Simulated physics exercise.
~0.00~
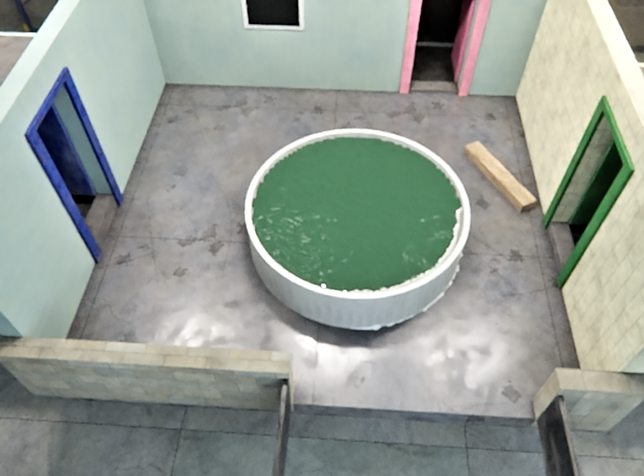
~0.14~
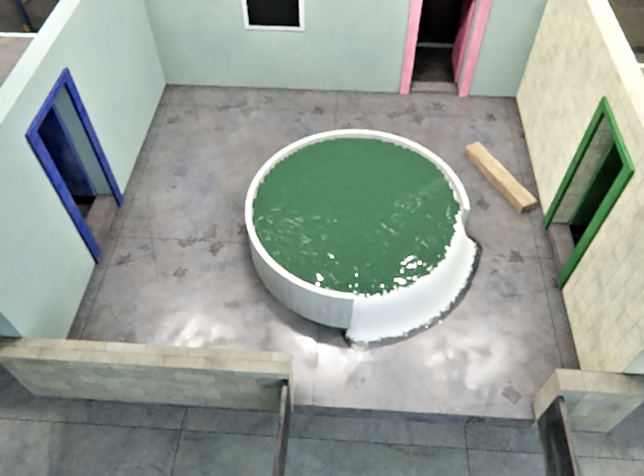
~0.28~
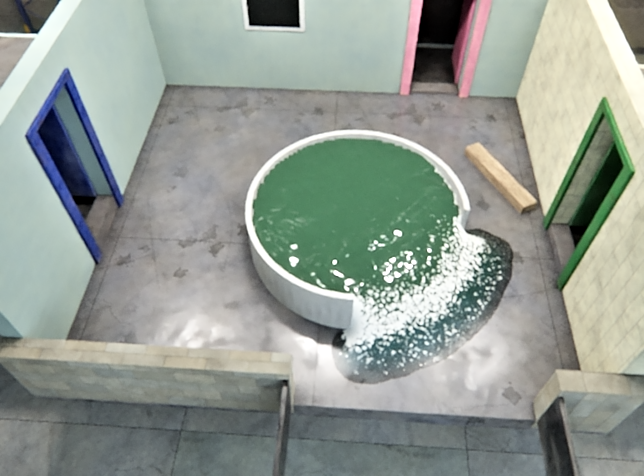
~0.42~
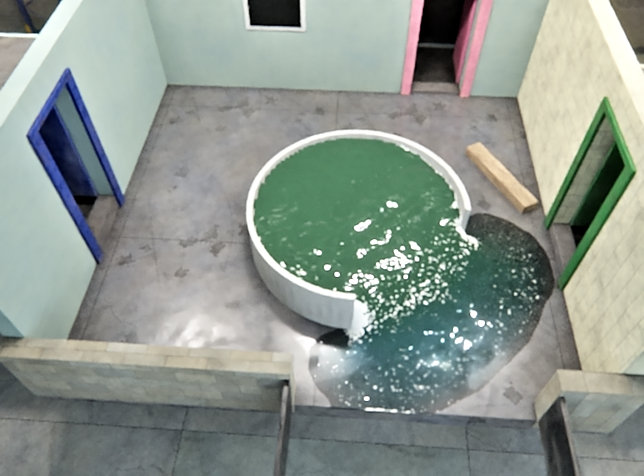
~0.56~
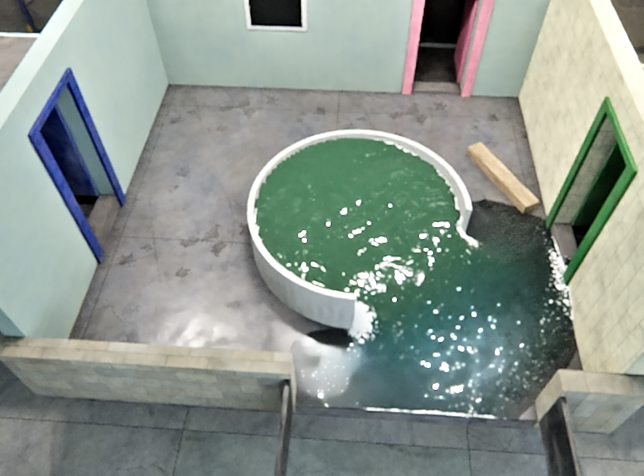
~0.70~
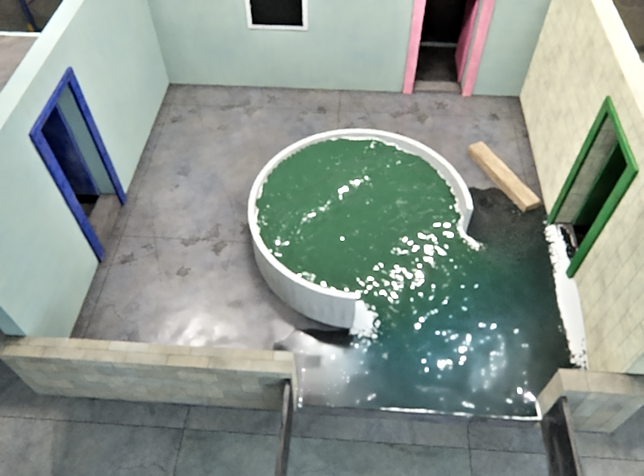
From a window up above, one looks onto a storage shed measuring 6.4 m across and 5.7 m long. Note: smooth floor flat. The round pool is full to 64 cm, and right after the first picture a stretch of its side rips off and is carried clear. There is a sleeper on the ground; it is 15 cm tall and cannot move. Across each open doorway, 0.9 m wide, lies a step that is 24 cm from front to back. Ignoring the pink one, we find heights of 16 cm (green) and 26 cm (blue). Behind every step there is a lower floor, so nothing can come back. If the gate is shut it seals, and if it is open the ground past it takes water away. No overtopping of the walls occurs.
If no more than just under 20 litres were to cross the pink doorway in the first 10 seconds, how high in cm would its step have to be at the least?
It would need to be about 5.5 cm high.
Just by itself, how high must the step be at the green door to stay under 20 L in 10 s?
Green - roughly 22 cm.
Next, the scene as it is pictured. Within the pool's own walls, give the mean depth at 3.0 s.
It averages roughly 23 centimetres.
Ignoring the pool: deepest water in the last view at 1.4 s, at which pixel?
(585, 402).
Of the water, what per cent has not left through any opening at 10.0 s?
Share still there: Approx. 38 percent.
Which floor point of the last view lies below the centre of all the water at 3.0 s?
(423, 266).
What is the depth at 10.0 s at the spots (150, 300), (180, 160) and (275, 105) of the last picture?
Roughly 1, 6 and 3 centimetres.
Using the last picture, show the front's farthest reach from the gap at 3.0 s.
The farthest wet point is roughly at (516, 100) in the last view.
After 1.4 s water covers 20 % of the floor, deepest (52 cm) near (585, 402); it has not reached the pink door.
After 3.0 s water covers 30 % of the floor, deepest (34 cm) near (585, 402); it has not reached the pink door.
After 10.0 s water covers 80 % of the floor, deepest (8 cm) near (166, 93); 6 cm at the pink door, 8 litres in over its 7 cm step.
At the pink door as built, the water arrived by 3.6 s and peaked near 9 cm at 5.8 s.
With a step of 5 cm, 29 litres would have come in within the 10 s; with 6.5 cm, 12 litres. So under 20 litres takes about 5.5 cm.
